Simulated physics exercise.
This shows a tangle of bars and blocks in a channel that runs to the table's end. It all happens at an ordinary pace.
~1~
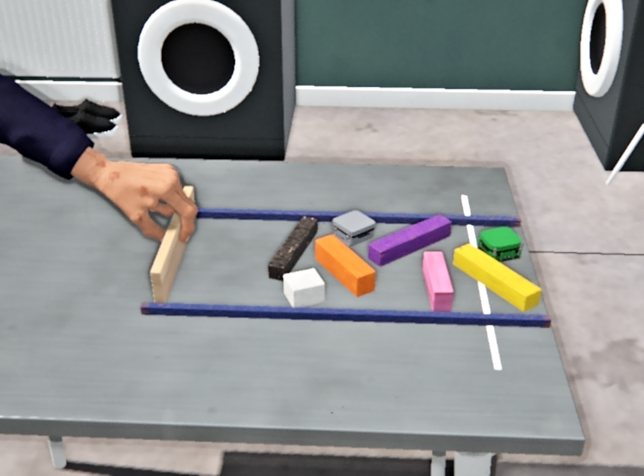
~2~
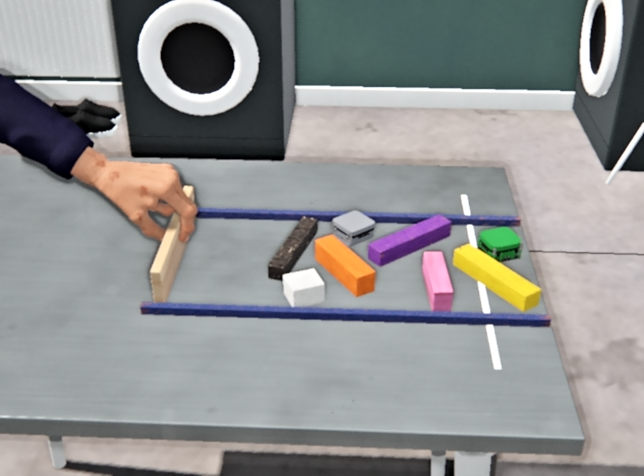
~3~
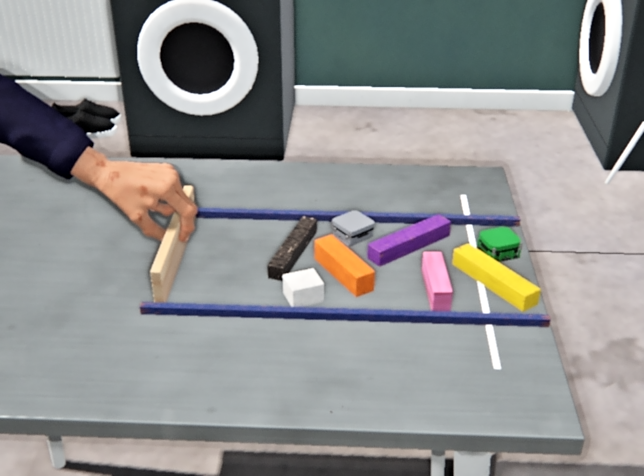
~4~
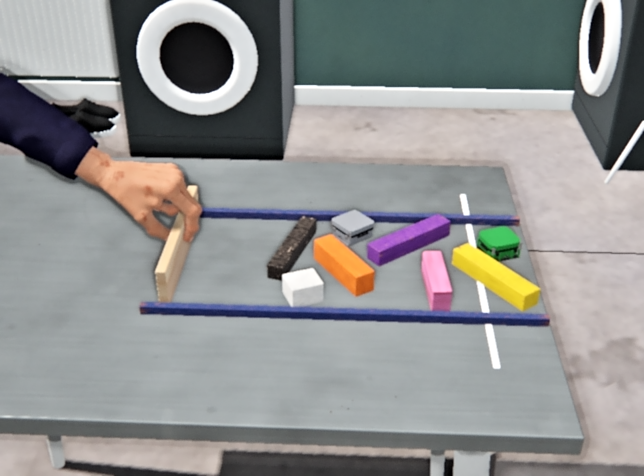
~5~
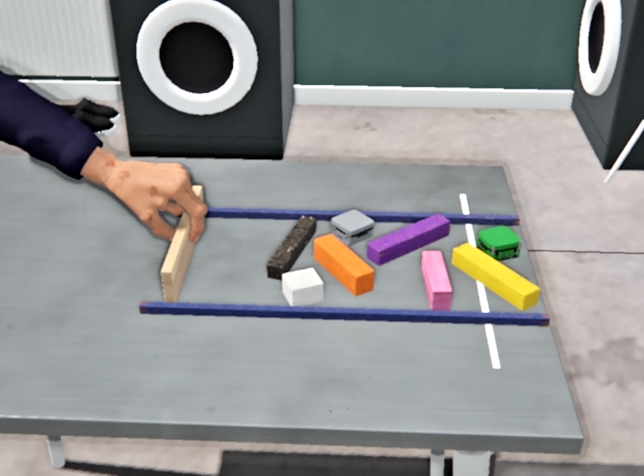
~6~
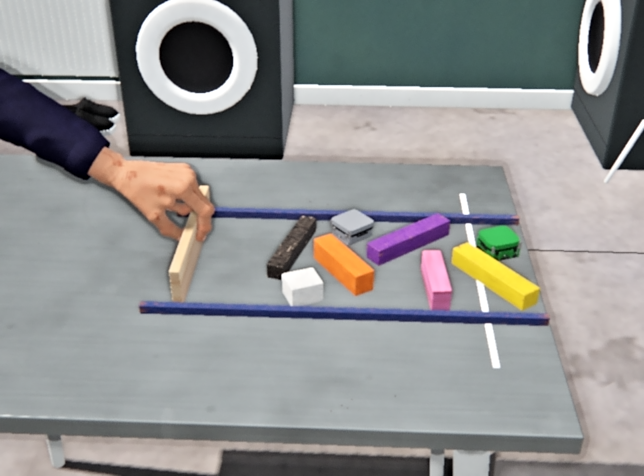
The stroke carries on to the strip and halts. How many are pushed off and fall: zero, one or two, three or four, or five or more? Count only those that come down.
In the end the number that fall off is three or four.
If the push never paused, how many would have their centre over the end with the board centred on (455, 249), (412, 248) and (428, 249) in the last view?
The counts: 2, 0 and 0.
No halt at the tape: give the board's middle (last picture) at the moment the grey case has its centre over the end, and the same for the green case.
For the grey case at (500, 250), for the green case at (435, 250).
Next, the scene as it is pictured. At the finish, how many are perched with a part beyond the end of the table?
Overhanging: 0.
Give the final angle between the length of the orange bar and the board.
About 10°.
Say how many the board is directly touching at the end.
2 of them.
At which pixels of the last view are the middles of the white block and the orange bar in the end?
About (502, 298), and the other about (516, 268).
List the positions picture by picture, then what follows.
In the first frame, green case (500, 246); yellow bar (496, 277); pink stick (437, 281); board (175, 243); tape (478, 269).
In the second frame, yellow bar (495, 276); orange bar (344, 265).
In the third frame, pink stick (437, 281); black bar (293, 248).
In the fourth frame, green case (499, 245); grey case (353, 229).
In the fifth frame, yellow bar (494, 275); board (185, 242).
In the sixth frame, green case (498, 244); yellow bar (494, 275); pink stick (436, 280); board (192, 242); tape (477, 267).
A little later, none off yet; green case at rest near (498, 244); yellow bar at rest near (494, 275); pink stick at rest near (436, 280).
Next, none off yet; green case at rest near (500, 245); yellow bar at rest near (496, 276); pink stick shifted a little near (451, 280).
When it is over, the number that fall off is three or four; down, purple bar, pink stick, yellow bar and green case.
